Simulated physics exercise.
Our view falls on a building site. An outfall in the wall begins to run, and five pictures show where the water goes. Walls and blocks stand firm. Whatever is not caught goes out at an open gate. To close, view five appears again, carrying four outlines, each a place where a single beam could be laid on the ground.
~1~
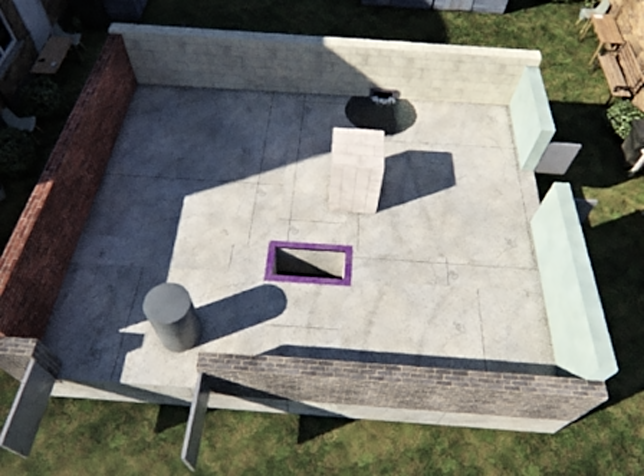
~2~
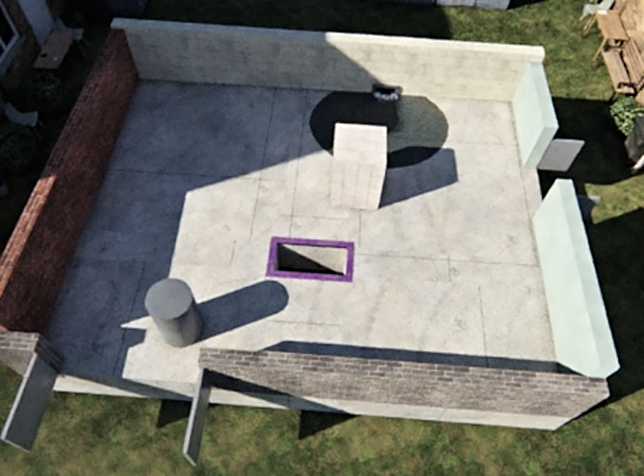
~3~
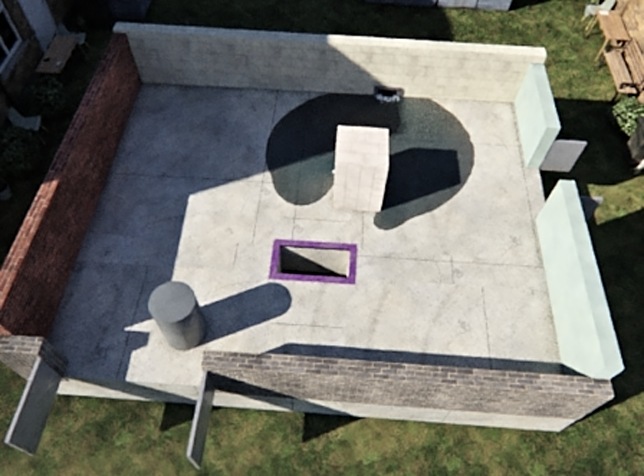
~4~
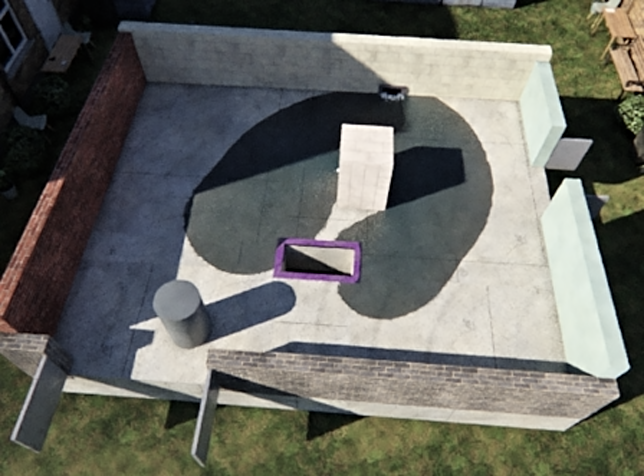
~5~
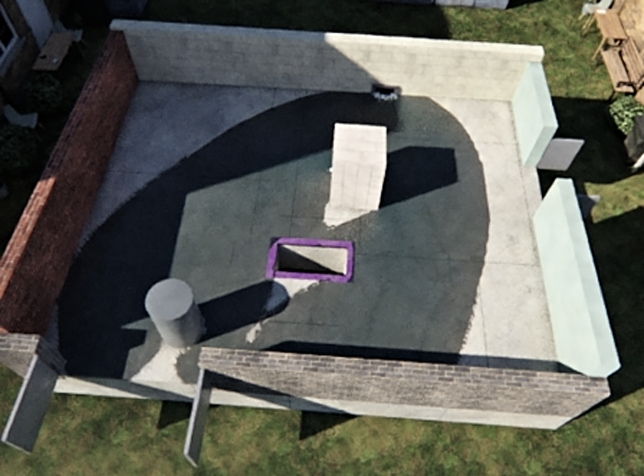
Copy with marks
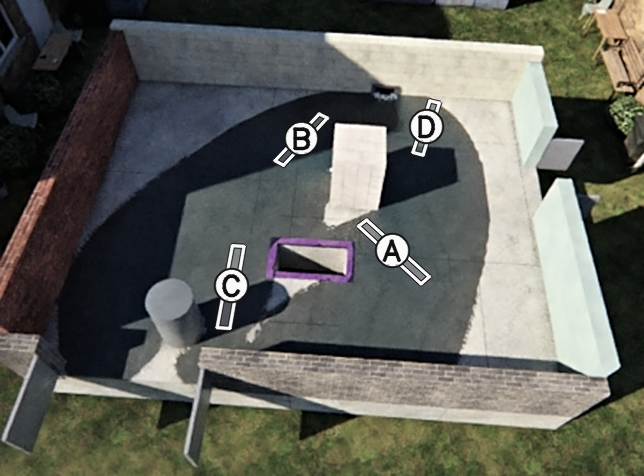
At first, a small dark patch of water lies below an outfall at the back wall of a walled concrete yard. It widens and parts around a pale block, reaches the purple-rimmed gully, then spreads over more than half the floor, to the brick walls and around the grey cylinder.
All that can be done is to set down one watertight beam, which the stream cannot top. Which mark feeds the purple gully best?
B beats the others.
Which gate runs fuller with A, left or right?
The left gate.
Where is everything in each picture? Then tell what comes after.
The first picture shows outfall at (383, 94); purple gully at (309, 263); open gate at (135, 368); open gate at (526, 195); 3 % of the ground under water, visible out to (399, 130); purple gully still dry.
In the second picture, 9 % of the ground under water, visible out to (322, 144); purple gully still dry.
In the third picture, 19 % of the ground under water, visible out to (302, 202); purple gully still dry.
In the fourth picture, 36 % of the ground under water, visible out to (200, 246); purple gully taking water.
In the fifth picture, 59 % of the ground under water, visible out to (64, 316); purple gully taking water.
In white, A from (362, 223) to (425, 280); B from (279, 162) to (323, 116); C from (223, 328) to (238, 246); D from (418, 153) to (434, 102).
With A, about 11 % of the stream goes into the purple gully, about 89 % out by the gates.
With B, about 17 % of the stream goes into the purple gully, about 83 % out by the gates.
With C, about 12 % of the stream goes into the purple gully, about 88 % out by the gates.
With D, about 9 % of the stream goes into the purple gully, about 91 % out by the gates.
